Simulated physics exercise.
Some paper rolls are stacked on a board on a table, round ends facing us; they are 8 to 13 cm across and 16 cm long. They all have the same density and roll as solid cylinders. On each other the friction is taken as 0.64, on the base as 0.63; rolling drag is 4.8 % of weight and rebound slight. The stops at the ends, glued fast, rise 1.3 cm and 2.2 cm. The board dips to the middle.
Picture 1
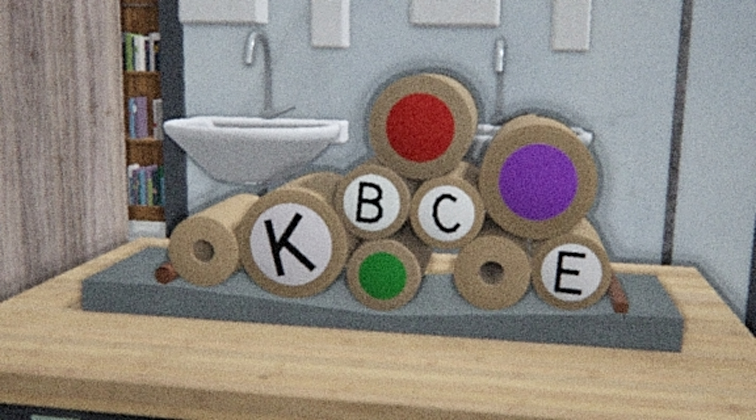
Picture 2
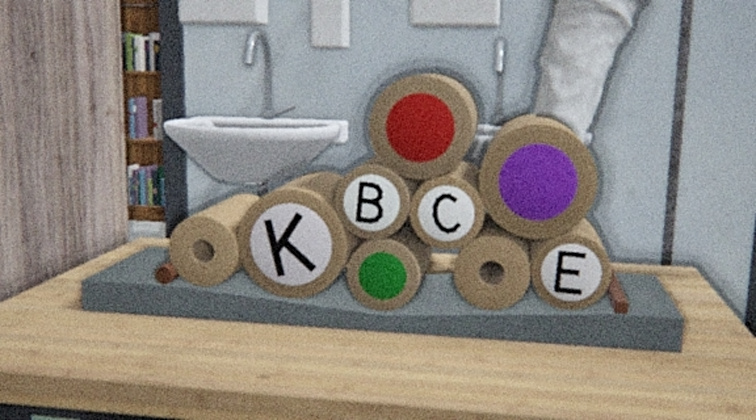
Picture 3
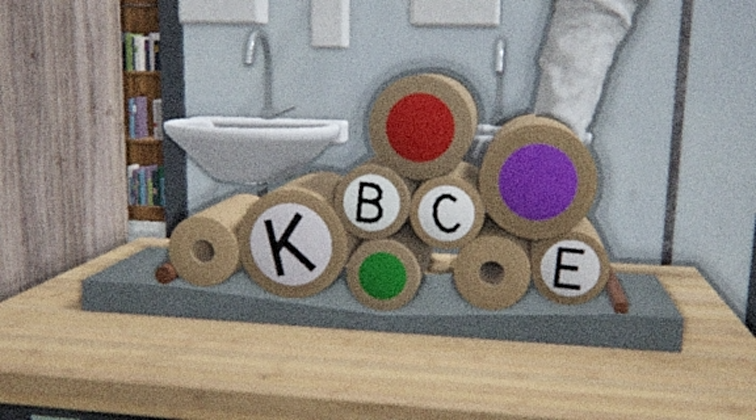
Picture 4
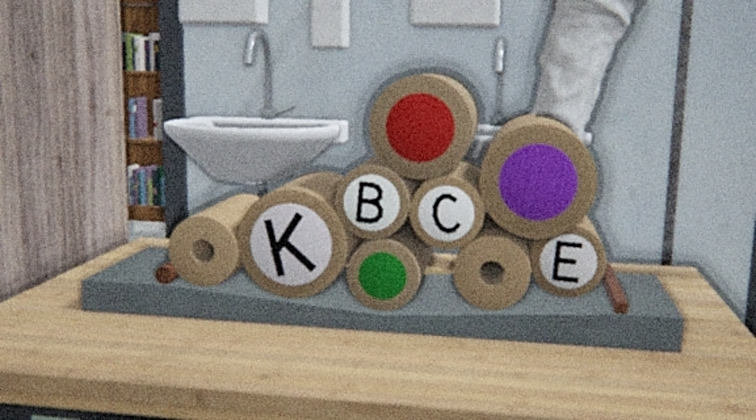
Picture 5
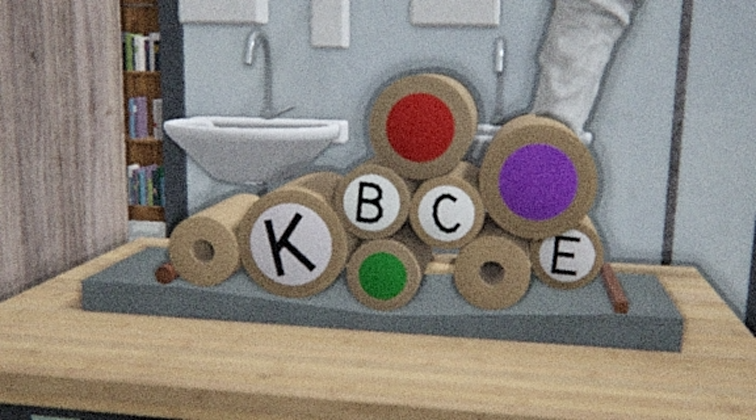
In this clip, paper rolls are stacked on a gray board on a table, and a white-sleeved arm appears behind them at right; the roll marked E then slides slowly backward beneath the purple-ended roll while the others stay still.
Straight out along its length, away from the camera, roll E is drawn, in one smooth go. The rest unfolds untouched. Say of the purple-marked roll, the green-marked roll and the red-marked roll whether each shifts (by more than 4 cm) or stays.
The purple-marked roll shifts, the green-marked roll stays, the red-marked roll stays.
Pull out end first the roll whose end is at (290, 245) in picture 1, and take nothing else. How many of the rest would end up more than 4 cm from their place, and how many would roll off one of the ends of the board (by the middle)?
First count 2, second count 0.
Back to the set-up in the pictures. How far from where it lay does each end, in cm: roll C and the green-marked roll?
Roll C: 0, green-marked roll: 0.
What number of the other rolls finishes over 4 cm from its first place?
The number comes to 1.
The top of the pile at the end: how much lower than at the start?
About 0 cm.
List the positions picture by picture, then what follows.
In the first frame, 9 rolls, 5 on the base, highest (420, 128); purple (538, 182), green (382, 276), red (420, 128), E (571, 273), K (291, 245), B (372, 203), C (446, 213); left round bar (2.2 cm) (163, 267); right lip (1.3 cm) (622, 302).
In the second frame, roll E has not moved yet, at (571, 272); the rest still.
In the third frame, roll E is 1.9 cm out, at (570, 268); the rest still.
In the fourth frame, roll E is 5 cm out, at (568, 262); the rest still; bottom ones (202, 252) (291, 245) (382, 276) (492, 274) (568, 262).
In the fifth frame, roll E is 8 cm out, at (567, 255); the rest still; purple (538, 182), green (382, 276), red (420, 128).
Then, 0.31 s past the final picture, 0 now displaced over 4 cm; purple 1.2 cm right and 1.5 cm down; green in place; red in place.
Then, 0.40 s past the final picture, 1 now displaced over 4 cm; purple 4.5 cm right and 4.7 cm down; green in place; red in place.
All still, 0.7 s past the final picture, 1 moved over 4 cm; not one off the ends of the board; purple 6 cm right and 7 cm down; green in place; red in place; top of the pile 29 cm high, from 29 cm.
